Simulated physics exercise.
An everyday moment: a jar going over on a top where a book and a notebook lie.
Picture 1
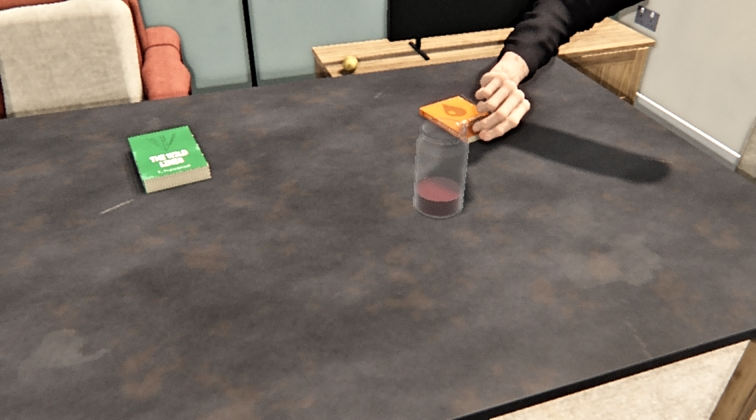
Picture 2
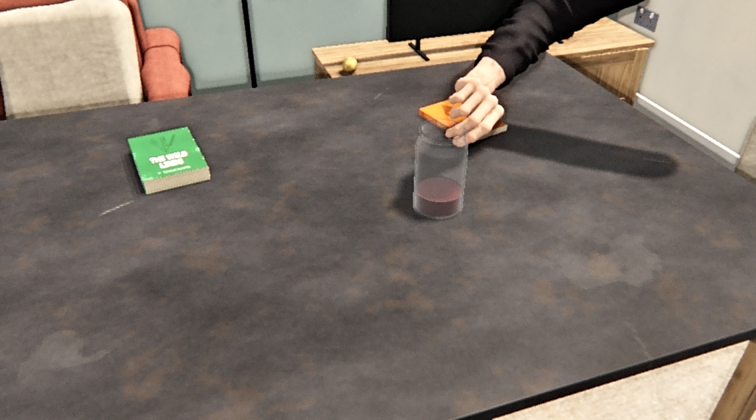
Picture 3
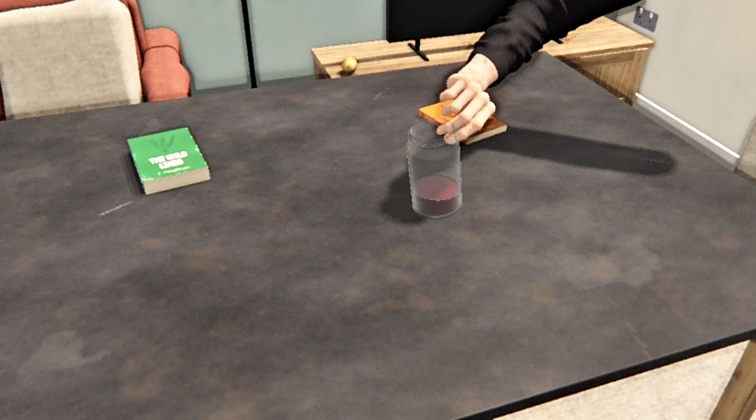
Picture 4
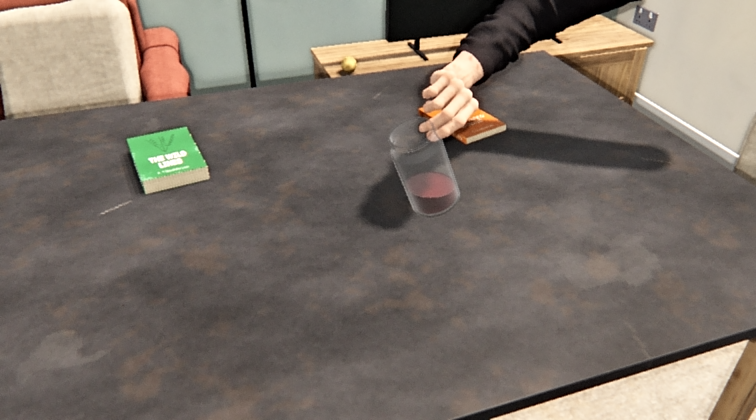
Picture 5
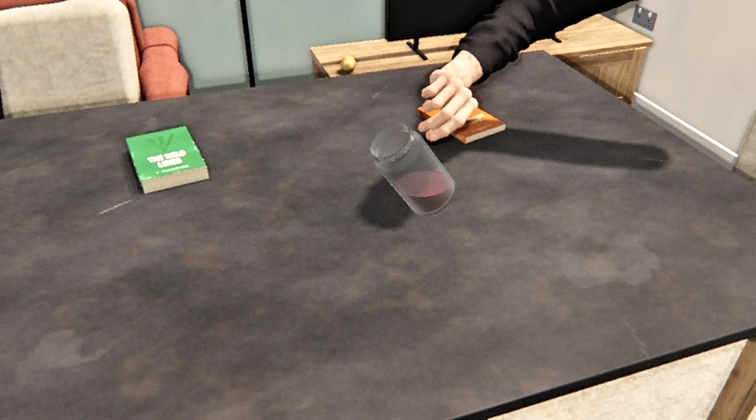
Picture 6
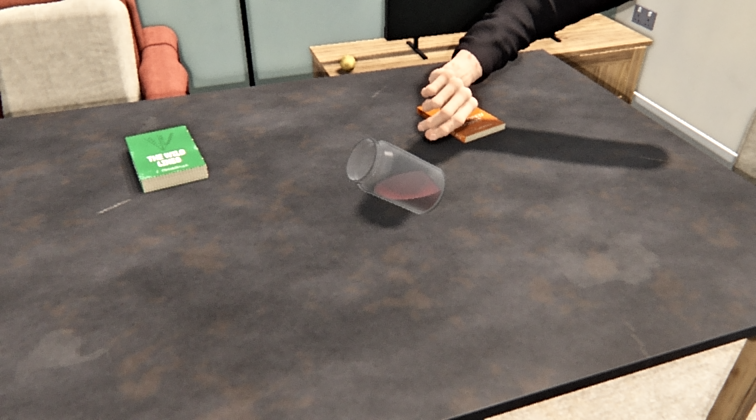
A clear glass jar with a little dark red liquid leans over to the left on a dark, mottled tabletop, seen from above in a living room with a red armchair and wooden cabinet behind. A green book lies at left, and a black-sleeved hand holds an orange notebook behind the jar. The hand lowers the notebook to the table as the jar tilts steeply, the view staying still.
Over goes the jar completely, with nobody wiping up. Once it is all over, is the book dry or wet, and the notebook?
Once it is over, the book is dry, the notebook is dry.
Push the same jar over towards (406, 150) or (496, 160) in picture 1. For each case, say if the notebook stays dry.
So first it gets caught, and after that it gets caught.
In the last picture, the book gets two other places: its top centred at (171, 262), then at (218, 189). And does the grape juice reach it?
The first try leaves it sitting in the spill; the second leaves it sitting in the spill.
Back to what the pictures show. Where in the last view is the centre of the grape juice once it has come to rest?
Around (193, 267).
Shortly, the puddle covers about as much as a plate; the book is still dry; the notebook is still dry.
At the finish, the puddle covers about as much as a plate; the book is still dry; the notebook is still dry.
